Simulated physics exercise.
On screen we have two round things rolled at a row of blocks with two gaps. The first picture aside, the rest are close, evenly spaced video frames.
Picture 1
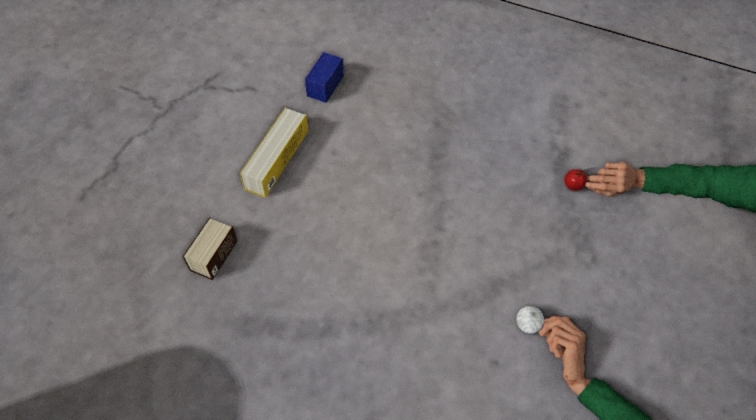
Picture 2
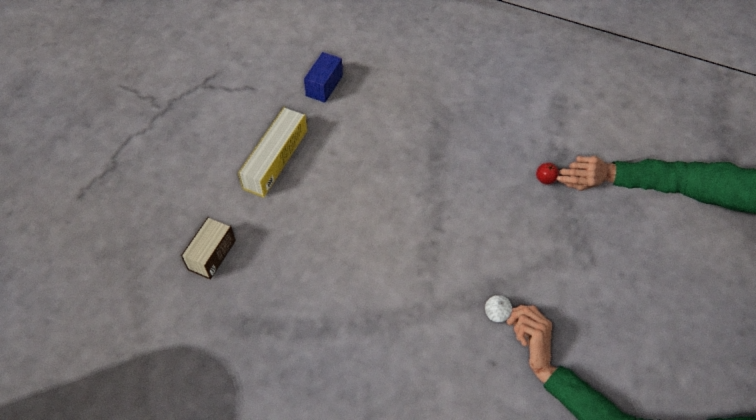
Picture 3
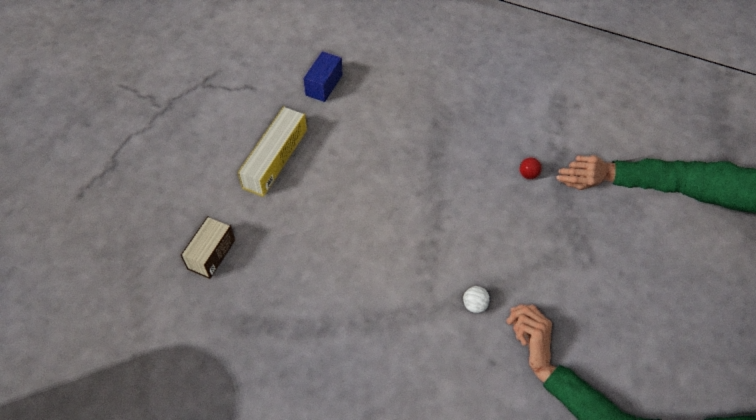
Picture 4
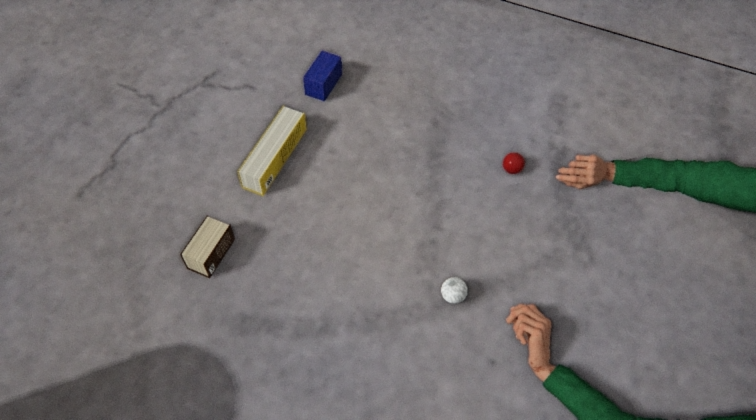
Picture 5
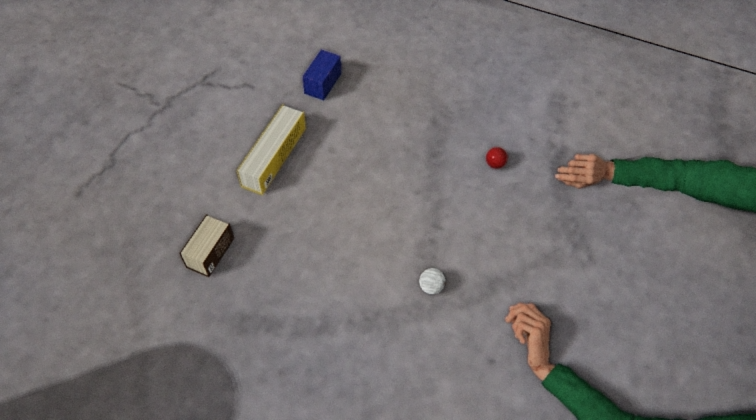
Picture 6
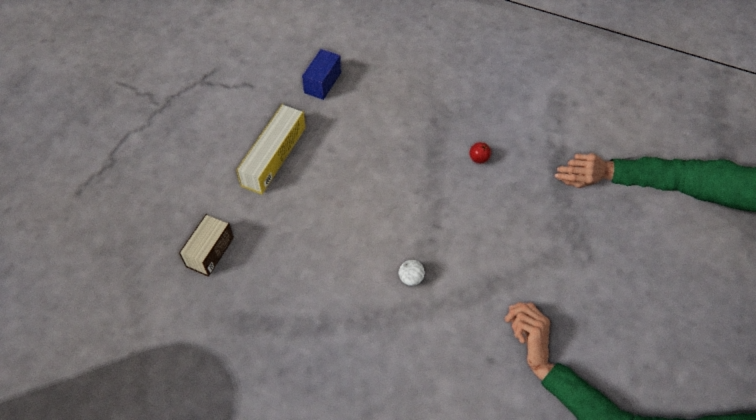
A grey, cracked concrete floor is seen from high above, with a dark shadow at the lower left. On the left, a blue block, a longer yellow-and-cream block and a cream-and-dark-brown block form a spaced diagonal row, while green-sleeved hands at right touch a small red ball and a white ball. The hands push both balls leftward and release them, then stay behind as the balls roll left and slightly upward.
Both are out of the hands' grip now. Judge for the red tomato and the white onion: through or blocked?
One by one: The red tomato will probably have a clear path; the white onion will probably have a clear path.
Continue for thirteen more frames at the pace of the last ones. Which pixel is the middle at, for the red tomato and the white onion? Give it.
By then the red tomato sits at pixel (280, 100) while the white onion sits at pixel (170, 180).
Then, 0.48 s on from there, red tomato heading on near (299, 102); white onion heading on near (185, 183).
Then, 1.06 s on from there, red tomato heading on near (105, 48); white onion heading on.
In the end, the red tomato gets between the blocks; the white onion gets between the blocks.
